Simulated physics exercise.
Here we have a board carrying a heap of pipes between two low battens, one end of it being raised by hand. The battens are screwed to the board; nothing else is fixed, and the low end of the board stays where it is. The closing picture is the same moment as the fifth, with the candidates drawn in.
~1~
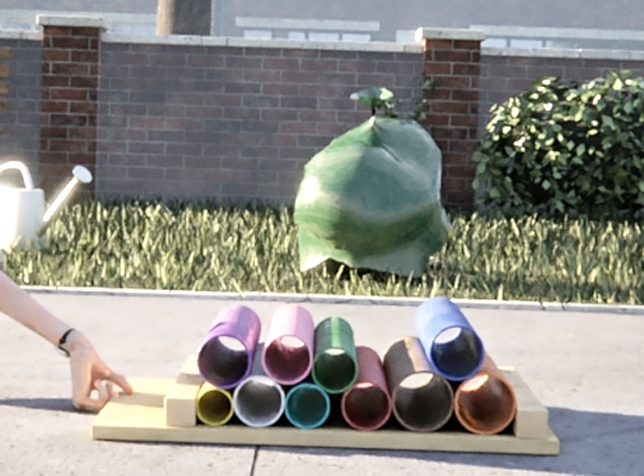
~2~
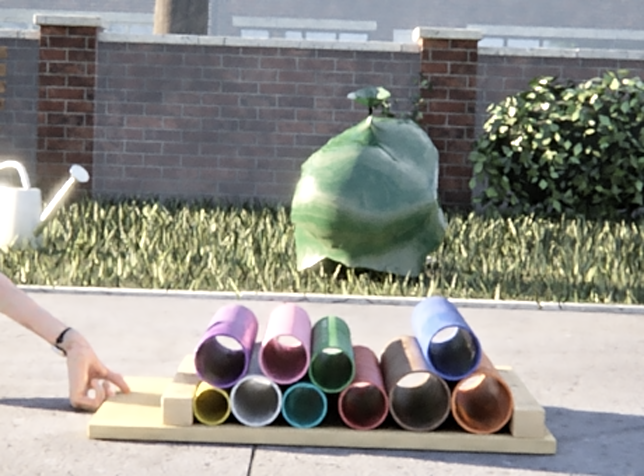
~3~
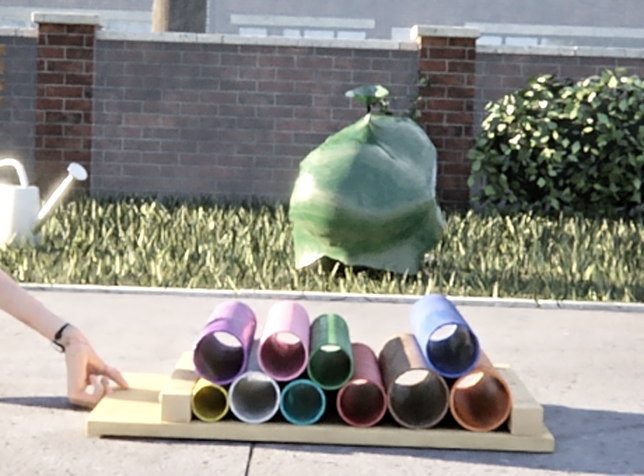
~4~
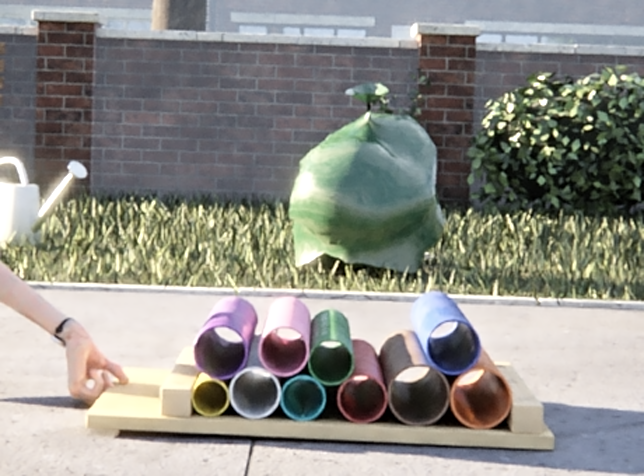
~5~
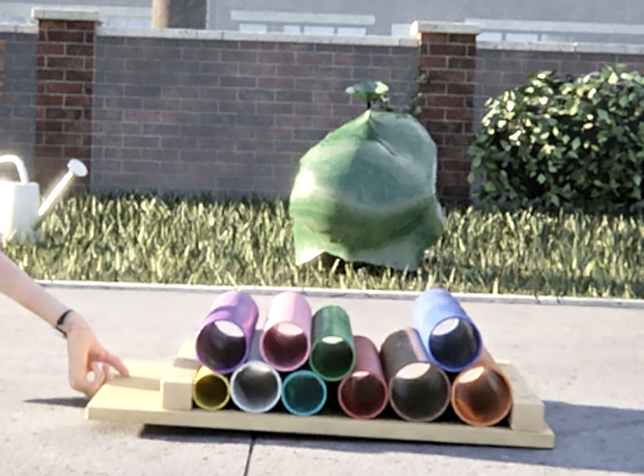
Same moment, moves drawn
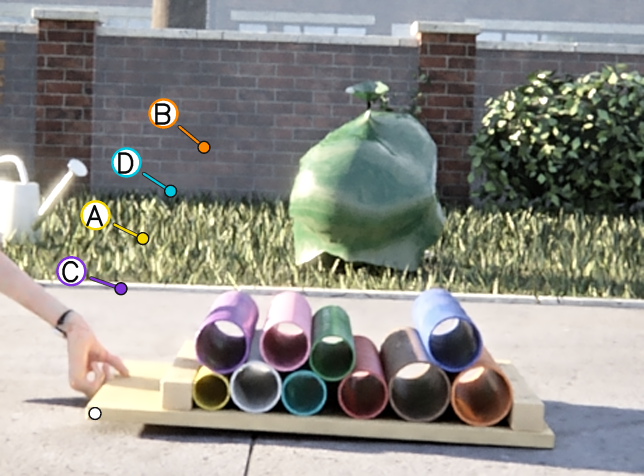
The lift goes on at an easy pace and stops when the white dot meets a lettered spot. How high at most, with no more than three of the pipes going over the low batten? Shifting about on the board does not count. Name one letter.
No higher than B.
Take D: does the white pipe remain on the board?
The white pipe: Yes.
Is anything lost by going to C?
No.
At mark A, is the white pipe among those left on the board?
Yes, with A.
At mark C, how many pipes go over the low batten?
The count is none.
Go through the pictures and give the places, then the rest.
The first frame shows brown pipe (423, 401); orange pipe (485, 404); purple pipe (224, 361).
The second frame shows purple pipe (221, 361); green pipe (332, 369).
The third frame shows board (321, 396); yellow pipe (210, 402); white pipe (254, 397); orange pipe (481, 401).
The fourth frame shows board (321, 392); yellow pipe (211, 397); white pipe (255, 393).
The fifth frame shows board (322, 388); yellow pipe (212, 391); white pipe (256, 387).
On the marked copy, A at (143, 238); B at (204, 147); C at (121, 288); D at (171, 191); the white dot at (95, 413).
Following B. Soon after the start, board at 20°.
Later, board at 38°.
In the end, board at 38°, one over the low batten (blue).
As for the rest, A none over the low batten; C none over the low batten; D one over the low batten (blue).
